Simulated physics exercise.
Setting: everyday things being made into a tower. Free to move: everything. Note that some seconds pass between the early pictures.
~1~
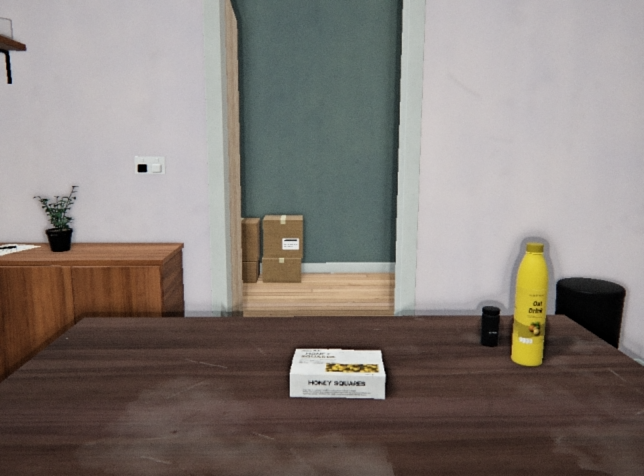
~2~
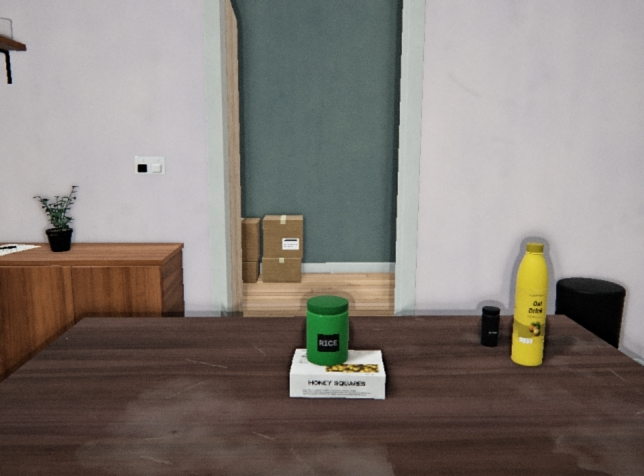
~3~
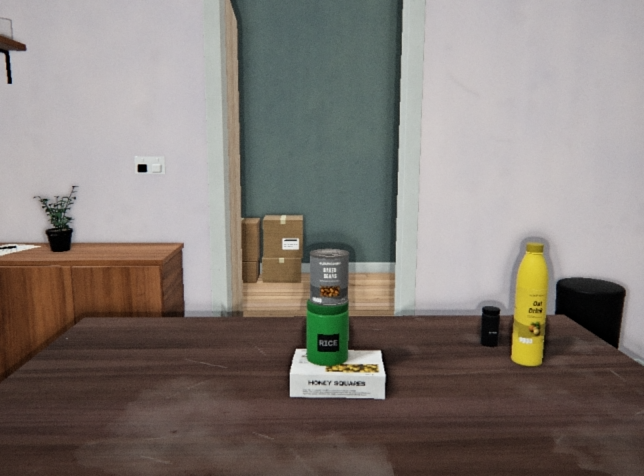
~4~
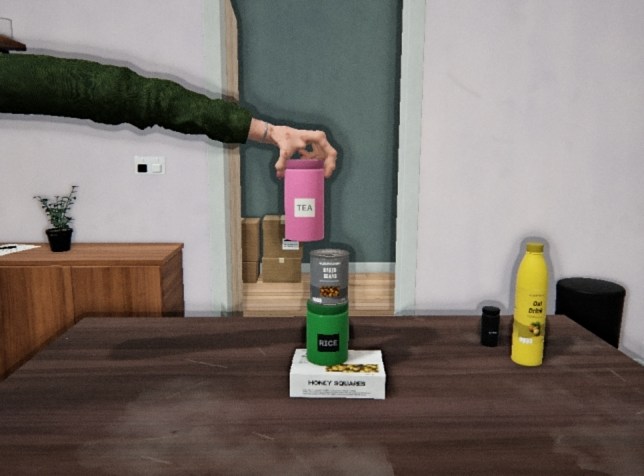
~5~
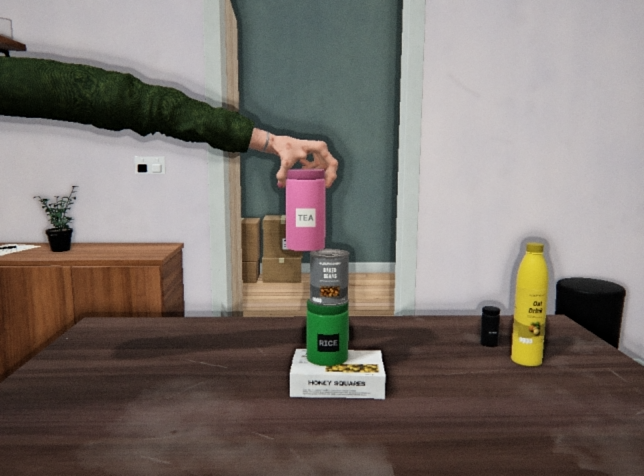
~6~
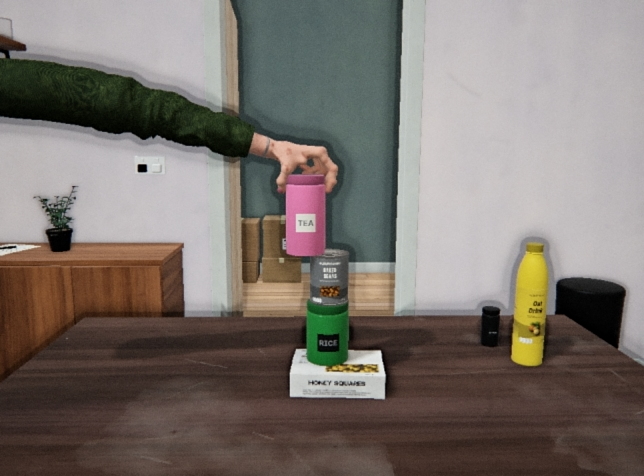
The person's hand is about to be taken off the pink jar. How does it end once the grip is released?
It ends with the pile collapsed.
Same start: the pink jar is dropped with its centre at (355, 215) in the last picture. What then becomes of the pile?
The pile tumbles.
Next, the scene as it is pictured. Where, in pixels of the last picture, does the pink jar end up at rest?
The object finishes somewhere near (238, 363).
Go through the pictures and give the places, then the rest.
In the first frame, the last thing is not in view yet; white packet (338, 372).
In the second frame, the last thing is not in view yet; yellow bottle (531, 304).
In the third frame, the last thing is not in view yet; green jar (327, 330).
The fourth frame shows on its way; pink jar (305, 199); grey tin (329, 277).
The fifth frame shows on its way; pink jar (306, 209); black shaker (490, 326).
The sixth frame shows in place under the hand; pink jar (306, 214); white packet (338, 372).
Then, 0.50 s later than the last frame, pink jar now fallen.
Then, 0.60 s later than the last frame, things are still on the move.
When it is over, fallen, pink jar; the other 5 as before. End places, in pixels of the last picture, pink jar near (238, 363). The pile loses its balance.
